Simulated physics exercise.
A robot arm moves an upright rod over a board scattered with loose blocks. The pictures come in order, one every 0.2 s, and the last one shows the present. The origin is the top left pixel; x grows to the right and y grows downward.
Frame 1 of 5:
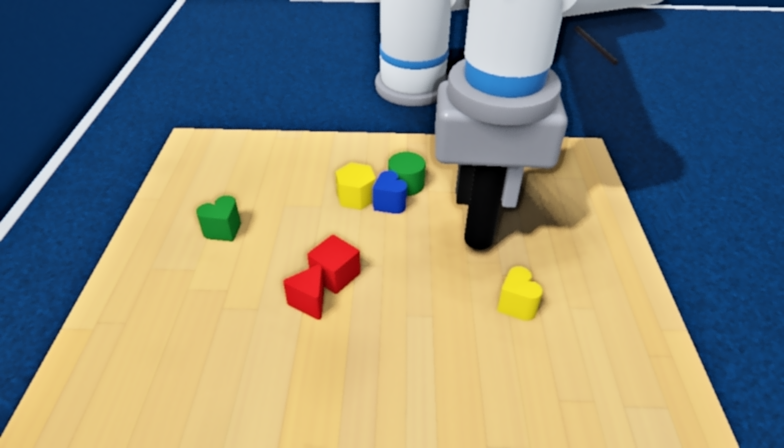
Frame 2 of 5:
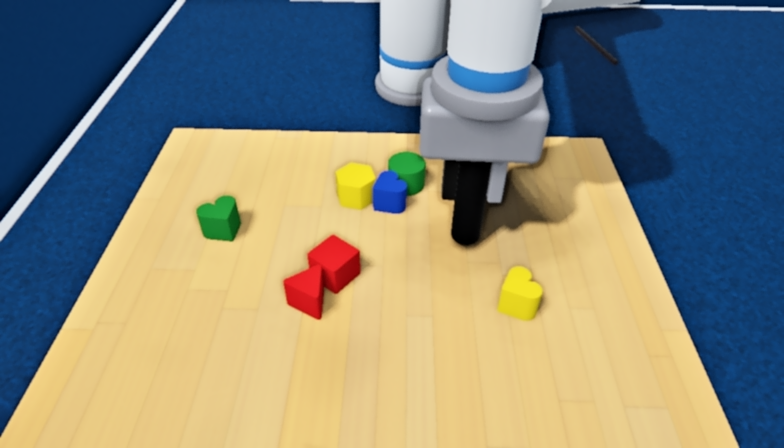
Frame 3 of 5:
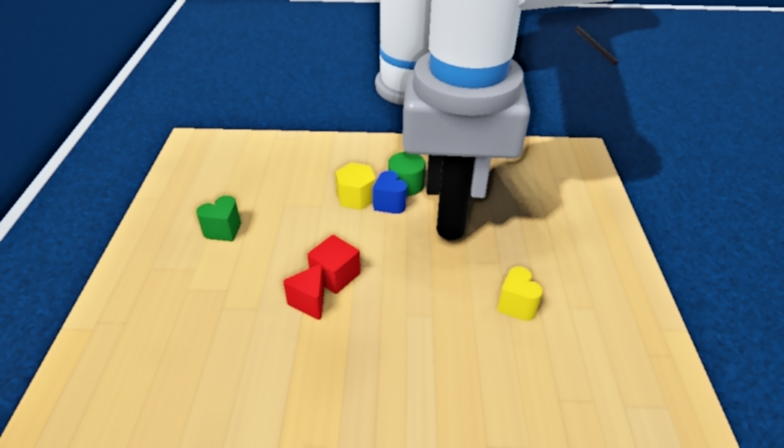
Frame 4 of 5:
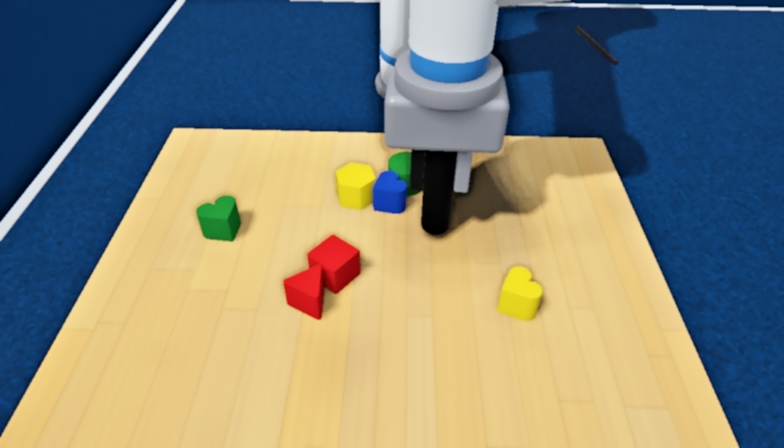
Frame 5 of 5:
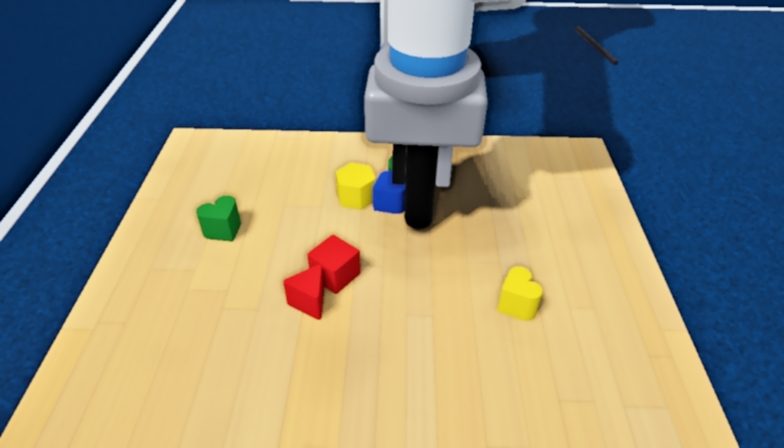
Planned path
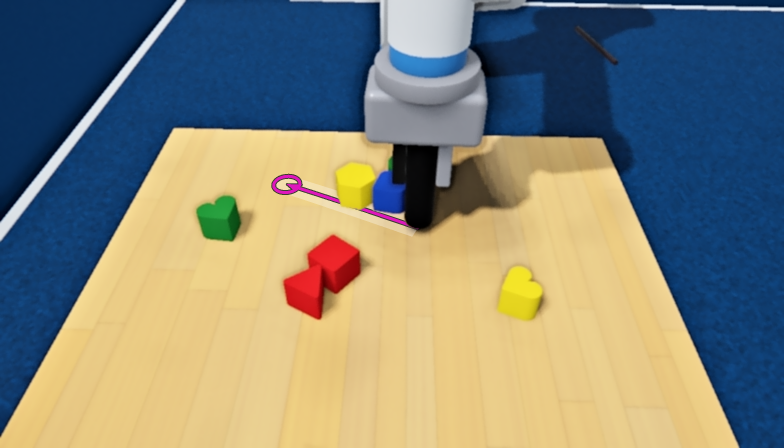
On a wooden board with scattered blocks, a robot arm moves its upright rod left.
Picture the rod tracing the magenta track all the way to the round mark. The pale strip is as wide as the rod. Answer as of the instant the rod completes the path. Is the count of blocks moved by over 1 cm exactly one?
No, it doesn't check out.
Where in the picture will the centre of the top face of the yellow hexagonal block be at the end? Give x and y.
That would be at about pixel (327, 153).
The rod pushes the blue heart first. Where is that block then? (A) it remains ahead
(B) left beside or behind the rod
The one that fits is B, left beside or behind the rod.
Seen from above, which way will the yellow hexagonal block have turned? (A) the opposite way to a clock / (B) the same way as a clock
B - the same way as a clock.
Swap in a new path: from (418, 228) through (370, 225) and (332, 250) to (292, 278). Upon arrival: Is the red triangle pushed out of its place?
Final answer: Yes.
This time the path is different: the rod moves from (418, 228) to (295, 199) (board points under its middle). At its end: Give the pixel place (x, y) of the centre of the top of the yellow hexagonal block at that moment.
Its top face will be centred at roughly (341, 165).
Drawn move, in a line from (418, 228) to (287, 184).
The first path, step by step. One third of the way, rod (371, 205); yellow hexagonal block (348, 171), turned 20° anticlockwise; blue heart (382, 173).
Two thirds of the way, rod (327, 191); yellow hexagonal block (330, 156), turned 45° clockwise; blue heart (380, 173), turned 10° clockwise.
At the end, rod (286, 178); yellow hexagonal block (327, 153), turned 65° clockwise; blue heart (380, 173), turned 10° clockwise; green circle still.
